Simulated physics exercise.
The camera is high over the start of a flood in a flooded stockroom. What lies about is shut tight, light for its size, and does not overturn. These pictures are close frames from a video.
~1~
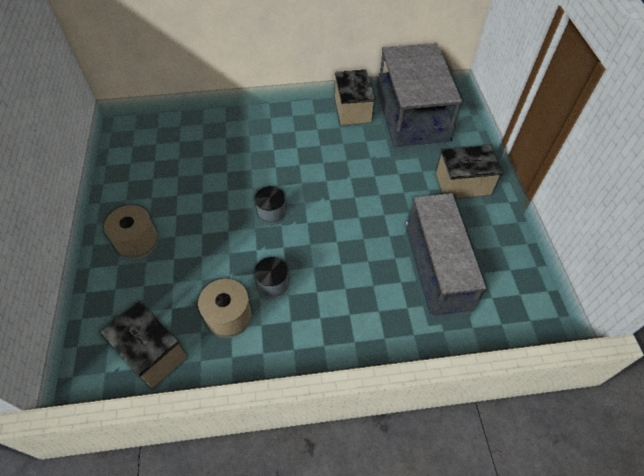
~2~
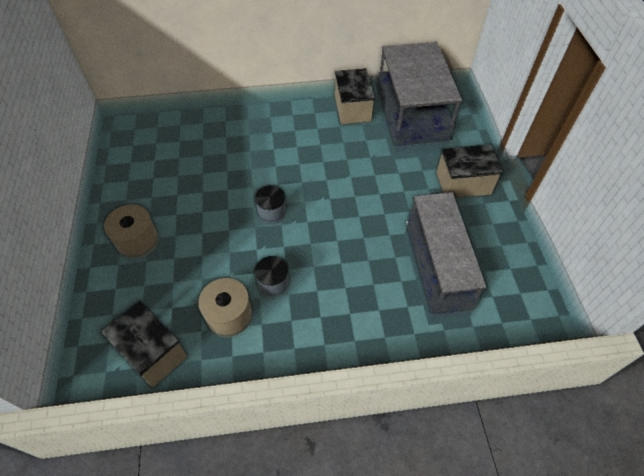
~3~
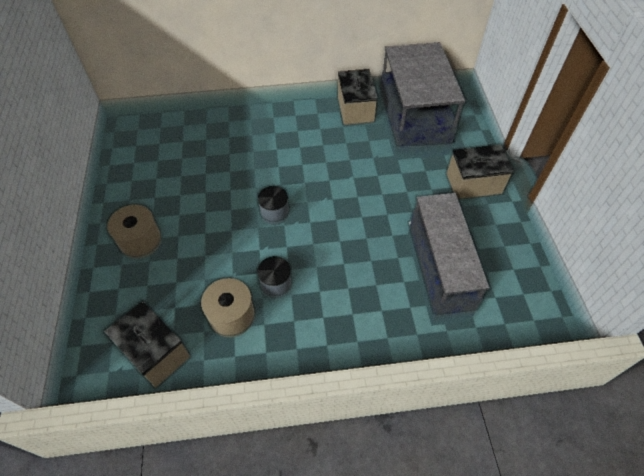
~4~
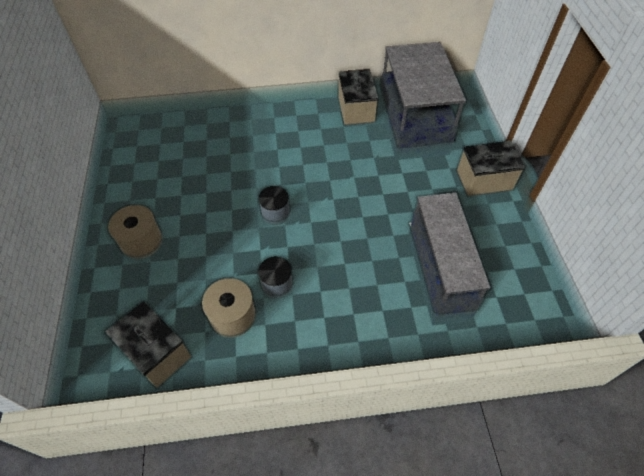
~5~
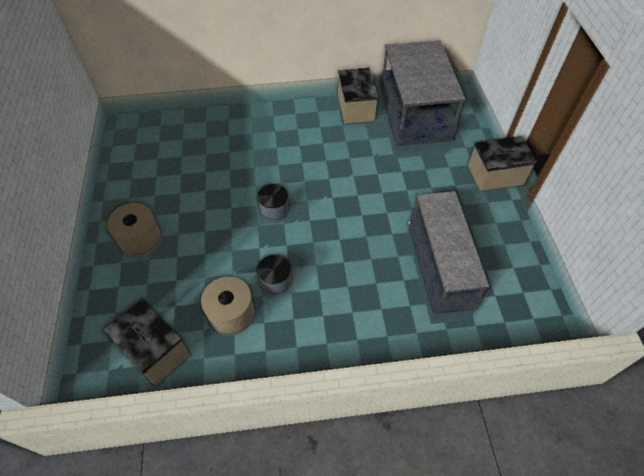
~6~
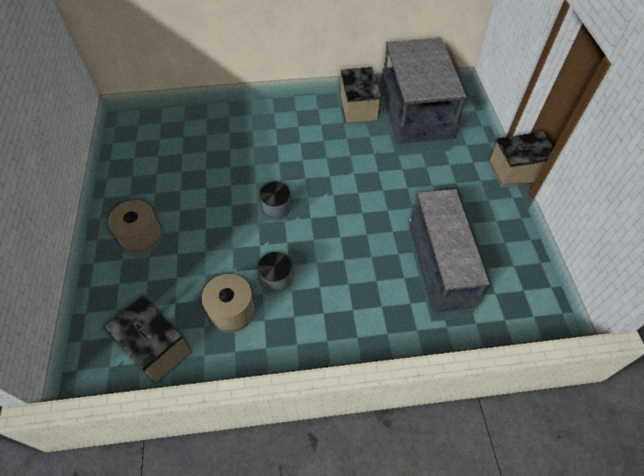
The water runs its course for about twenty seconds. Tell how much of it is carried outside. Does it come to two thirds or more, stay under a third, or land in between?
I expect the result to be the bottom range.
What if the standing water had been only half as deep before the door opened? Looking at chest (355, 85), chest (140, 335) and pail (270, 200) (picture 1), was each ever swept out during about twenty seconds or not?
In order, held back, held back and held back.
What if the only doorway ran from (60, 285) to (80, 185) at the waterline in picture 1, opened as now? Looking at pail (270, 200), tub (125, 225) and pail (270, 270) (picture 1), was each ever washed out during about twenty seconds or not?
As listed: Carried outside, carried outside, carried outside.
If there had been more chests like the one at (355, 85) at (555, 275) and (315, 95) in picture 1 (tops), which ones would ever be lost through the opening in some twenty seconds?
Well, the first one leaves, but the second one never leaves.
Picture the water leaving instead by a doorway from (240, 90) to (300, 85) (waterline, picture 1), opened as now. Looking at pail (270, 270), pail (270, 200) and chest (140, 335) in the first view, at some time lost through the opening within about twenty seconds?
Ordered result: Retained / exited / retained.
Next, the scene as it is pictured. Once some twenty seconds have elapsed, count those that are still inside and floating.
The number is 5.
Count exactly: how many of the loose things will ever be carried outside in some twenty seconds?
My tally gives 2.
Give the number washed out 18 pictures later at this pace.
That comes to 1.
A moment on, 1 of 7 are out; 6 afloat.
Next, 1 of 7 are out; 6 afloat.
Later, 1 of 7 are out; 6 afloat.
In the end, 2 of 7 are out; 5 afloat.
